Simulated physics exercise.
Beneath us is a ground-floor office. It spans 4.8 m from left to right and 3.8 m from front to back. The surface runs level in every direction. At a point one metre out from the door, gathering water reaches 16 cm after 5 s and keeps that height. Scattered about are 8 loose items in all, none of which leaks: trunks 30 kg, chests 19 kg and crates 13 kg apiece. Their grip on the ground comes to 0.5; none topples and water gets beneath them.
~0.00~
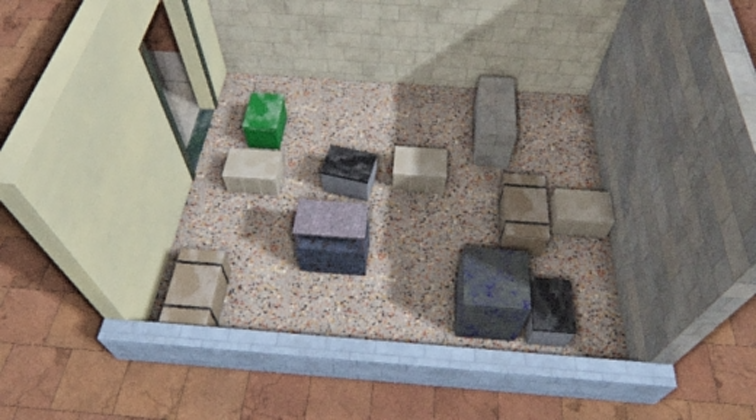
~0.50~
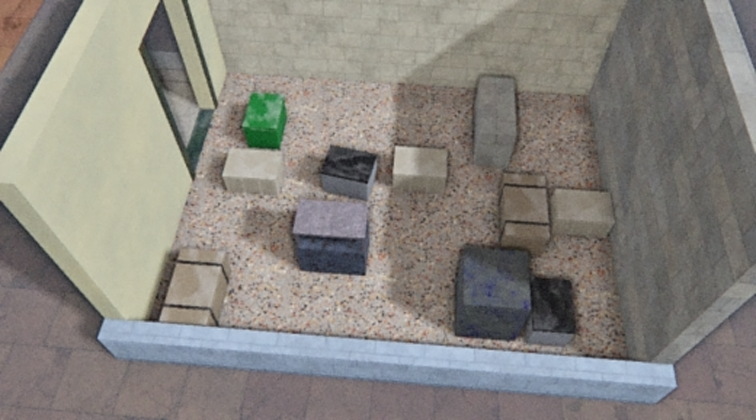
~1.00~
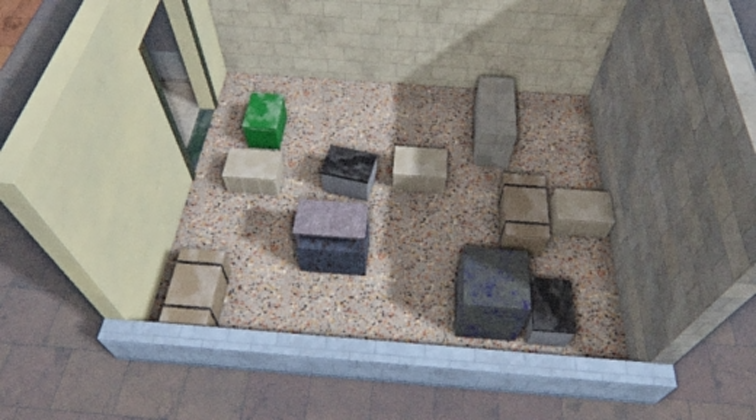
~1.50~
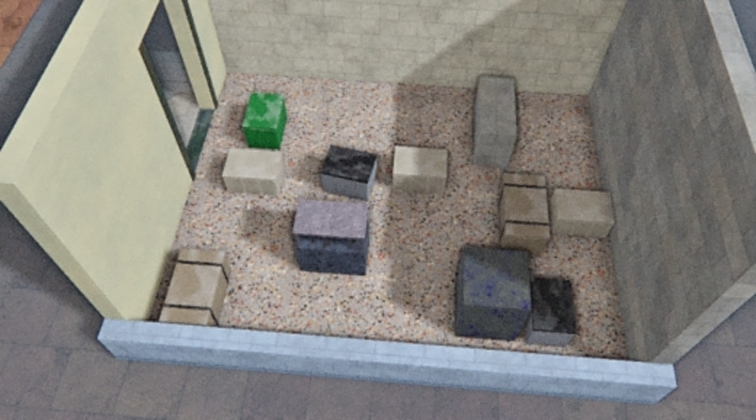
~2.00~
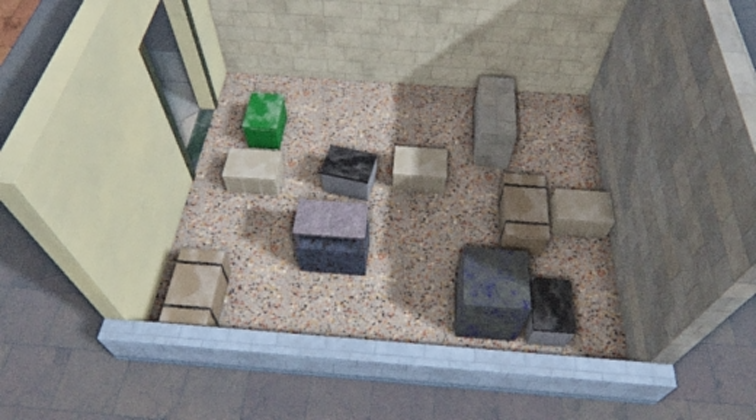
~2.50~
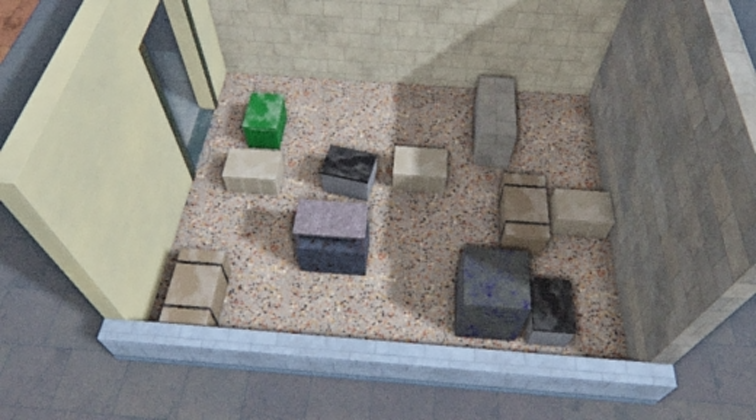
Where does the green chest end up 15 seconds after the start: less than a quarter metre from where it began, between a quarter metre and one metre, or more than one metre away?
Watching it, I'd expect a big movement overall.
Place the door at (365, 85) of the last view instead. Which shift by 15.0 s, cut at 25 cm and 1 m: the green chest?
Outcome: The green chest barely moves.
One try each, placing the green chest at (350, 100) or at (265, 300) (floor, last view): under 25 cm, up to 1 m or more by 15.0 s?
Run 1 - in place; run 2 - in place.
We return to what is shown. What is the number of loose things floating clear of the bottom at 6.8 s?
Count: 0.
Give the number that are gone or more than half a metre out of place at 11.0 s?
Answer: 2.
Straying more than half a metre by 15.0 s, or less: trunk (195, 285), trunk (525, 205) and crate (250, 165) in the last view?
Going one by one, I get within, within and above.
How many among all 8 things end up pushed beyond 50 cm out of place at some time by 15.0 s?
By my tally, 3.
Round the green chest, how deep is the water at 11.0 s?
Near 6 cm deep.
After 3.5 s the green chest is near (264, 110), 0.0 m from its start, aground; 0 afloat.
After 6.8 s the green chest is near (298, 109), 0.4 m from its start, aground; 0 afloat.
After 11.0 s the green chest is near (353, 101), 1.1 m from its start, aground; 1 afloat.
After 15.0 s the green chest is near (425, 95), 1.9 m from its start, afloat; 4 afloat.
